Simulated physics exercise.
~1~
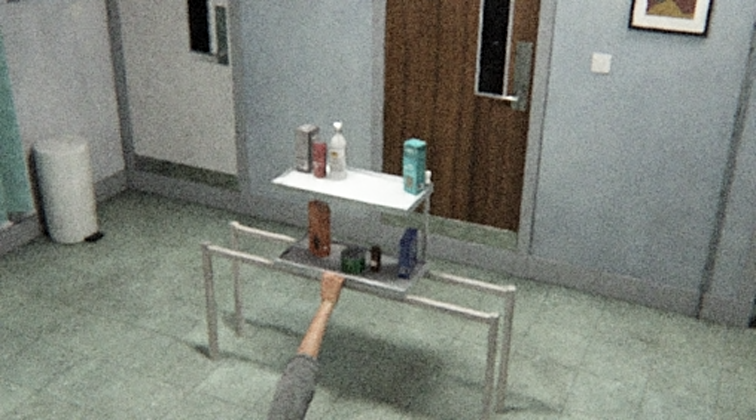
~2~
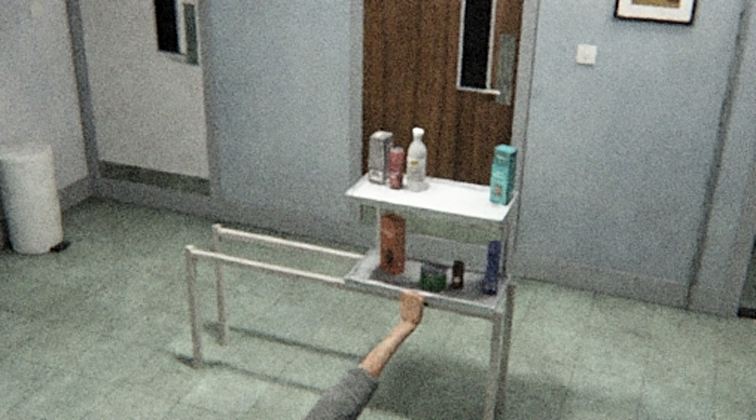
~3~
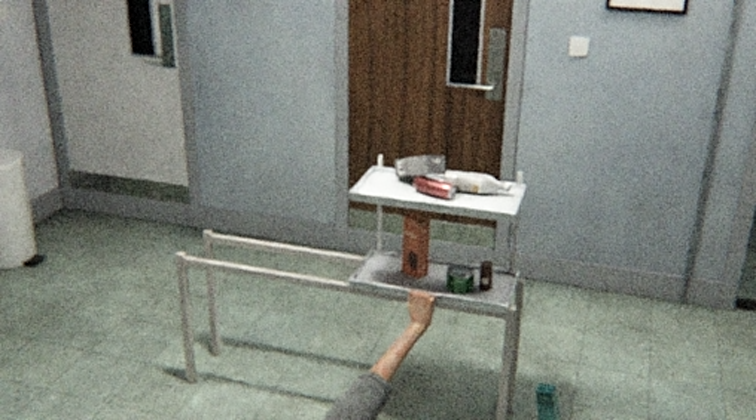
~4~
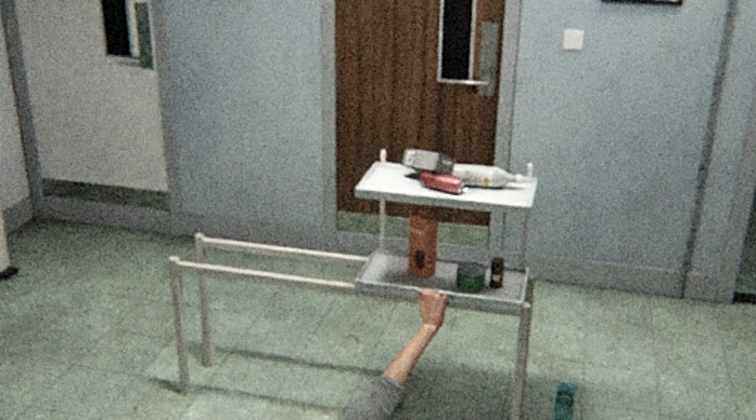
A hand pushes a small two-tier rack, loaded with bottles, cartons and cans, to the right along a pair of metal rails in a room with blue-grey walls and a wooden door, seen from slightly above. A grey carton, red can, white bottle and turquoise carton stand on the white upper shelf; an orange carton, green tub, dark shaker and blue packet stand below. At the right end, the turquoise carton drops to the floor and the blue packet leaves the tray. The grey carton, red can and white bottle topple on top, while the remaining lower items stay upright.
